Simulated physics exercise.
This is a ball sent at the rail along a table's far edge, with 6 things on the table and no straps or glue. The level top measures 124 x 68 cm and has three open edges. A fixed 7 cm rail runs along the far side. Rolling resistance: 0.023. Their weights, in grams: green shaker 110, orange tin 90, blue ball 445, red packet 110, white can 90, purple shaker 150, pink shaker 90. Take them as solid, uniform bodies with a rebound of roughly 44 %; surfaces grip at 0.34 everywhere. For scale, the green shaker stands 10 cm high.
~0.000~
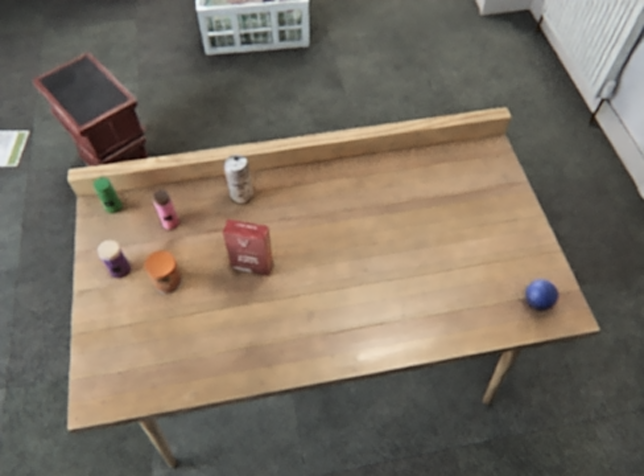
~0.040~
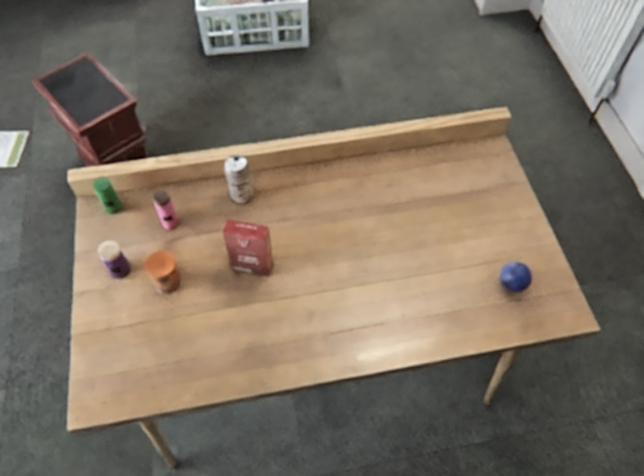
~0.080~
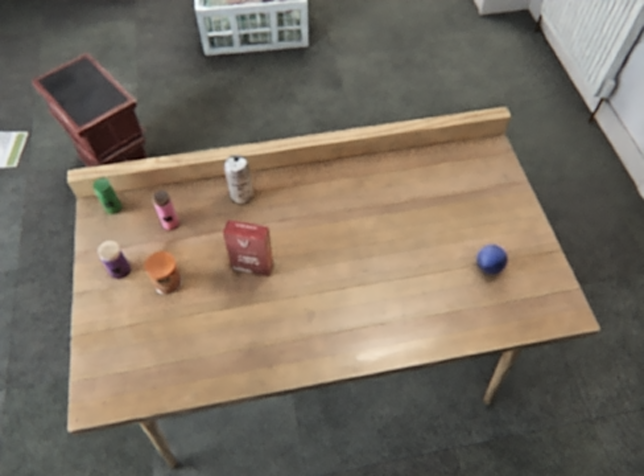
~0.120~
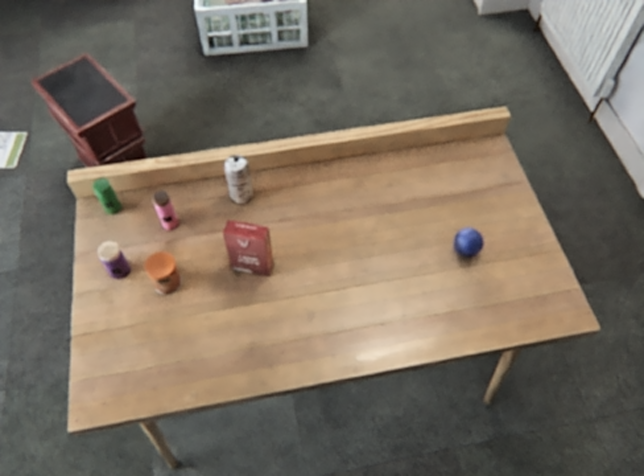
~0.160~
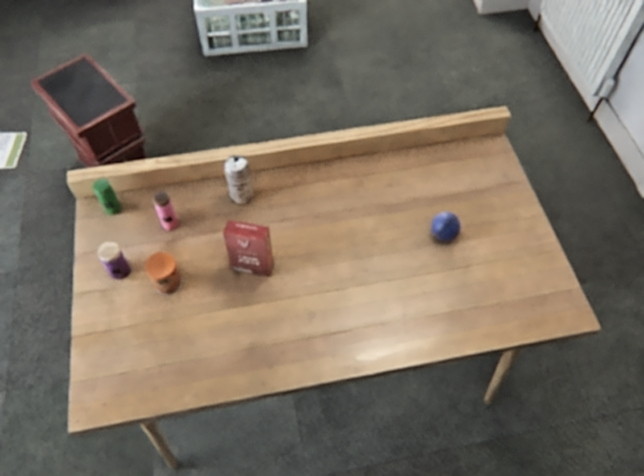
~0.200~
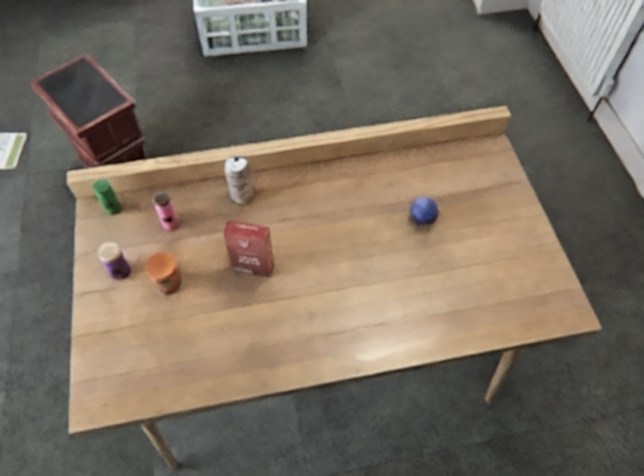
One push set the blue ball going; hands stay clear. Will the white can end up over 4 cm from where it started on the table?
The white can keeps its place.
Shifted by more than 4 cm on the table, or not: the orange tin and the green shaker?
The orange tin gets shifted; the green shaker stays put.
By 0.60 s, blue ball near (285, 200).
By 1.10 s, blue ball near (150, 264); orange tin 8 cm from its spot.
By 1.90 s, blue ball near (68, 383); orange tin 10 cm from its spot; purple shaker 5 cm from its spot.
When it is over (2.2 s), not toppled but over 4 cm from the start, orange tin and purple shaker; the other 4 within 4 cm of the start. End places, in pixels of the last picture, white can near (239, 181).
